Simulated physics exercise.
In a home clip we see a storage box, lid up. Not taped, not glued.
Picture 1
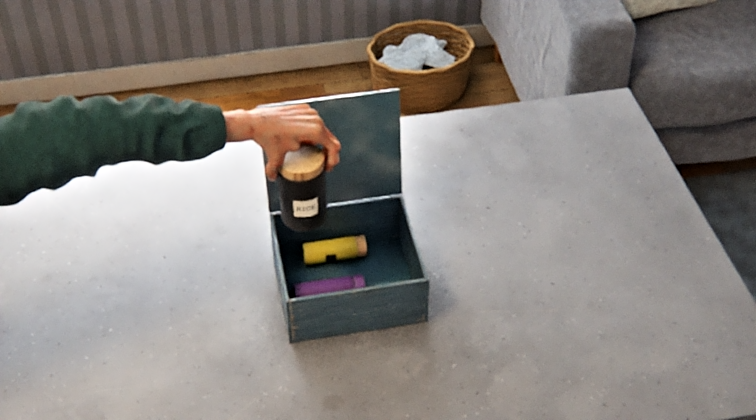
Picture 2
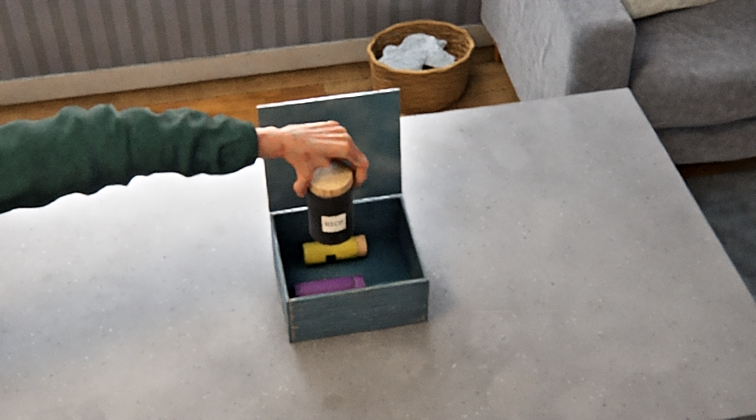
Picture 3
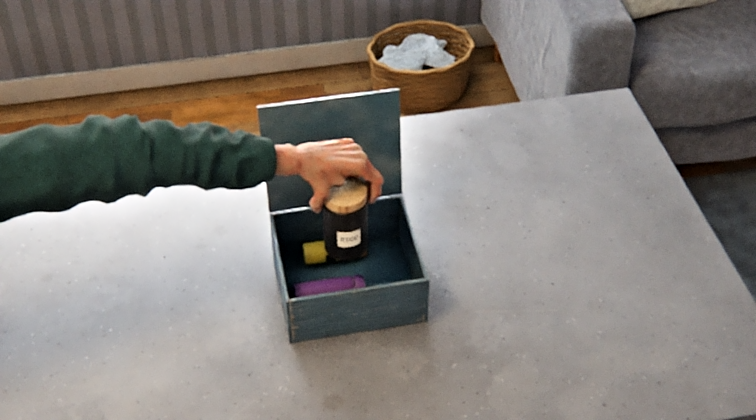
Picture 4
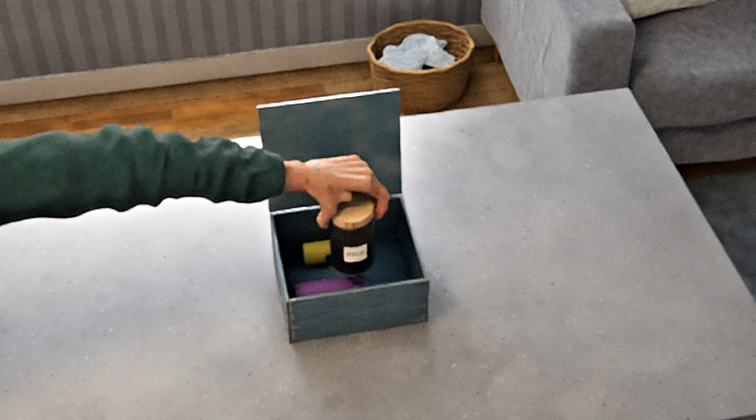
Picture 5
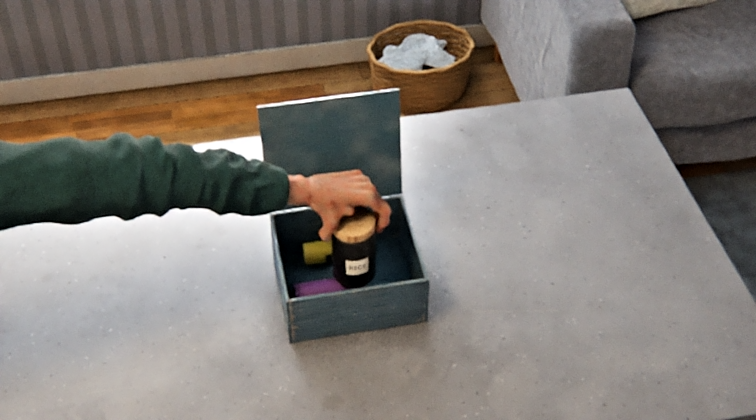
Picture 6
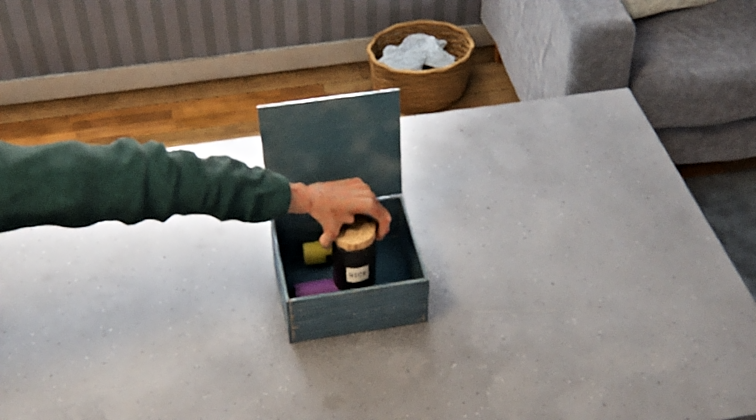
A hand in a green sleeve moves a black jar with a wooden lid rightward and down into an open storage box, beside a yellow shaker and a purple item, and keeps its fingers around the lid.
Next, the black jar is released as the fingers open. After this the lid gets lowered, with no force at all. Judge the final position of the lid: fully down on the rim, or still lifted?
The lid is out of place.
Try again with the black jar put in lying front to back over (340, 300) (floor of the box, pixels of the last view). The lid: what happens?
The lid remains open a bit this time.
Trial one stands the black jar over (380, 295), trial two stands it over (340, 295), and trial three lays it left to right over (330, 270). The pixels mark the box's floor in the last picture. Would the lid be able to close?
The first attempt ends with the lid standing open, the second with it standing open, and the third with it lying shut.
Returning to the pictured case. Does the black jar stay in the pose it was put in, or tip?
Once everything settles, the black jar ends up at a slant.
Then, 1.10 s after the last picture, lid starting down; black jar tipped 26° from how it was near (357, 269).
Then, 1.70 s after the last picture, lid 50° above the rim; black jar tipped 26° from how it was near (357, 269).
Then, 2.40 s after the last picture, lid 25° above the rim; black jar tipped 26° from how it was near (357, 269).
At rest, lid 25° above the rim; left askew, black jar; the other 2 in place. Seen from the same camera at the end, black jar near (357, 269).
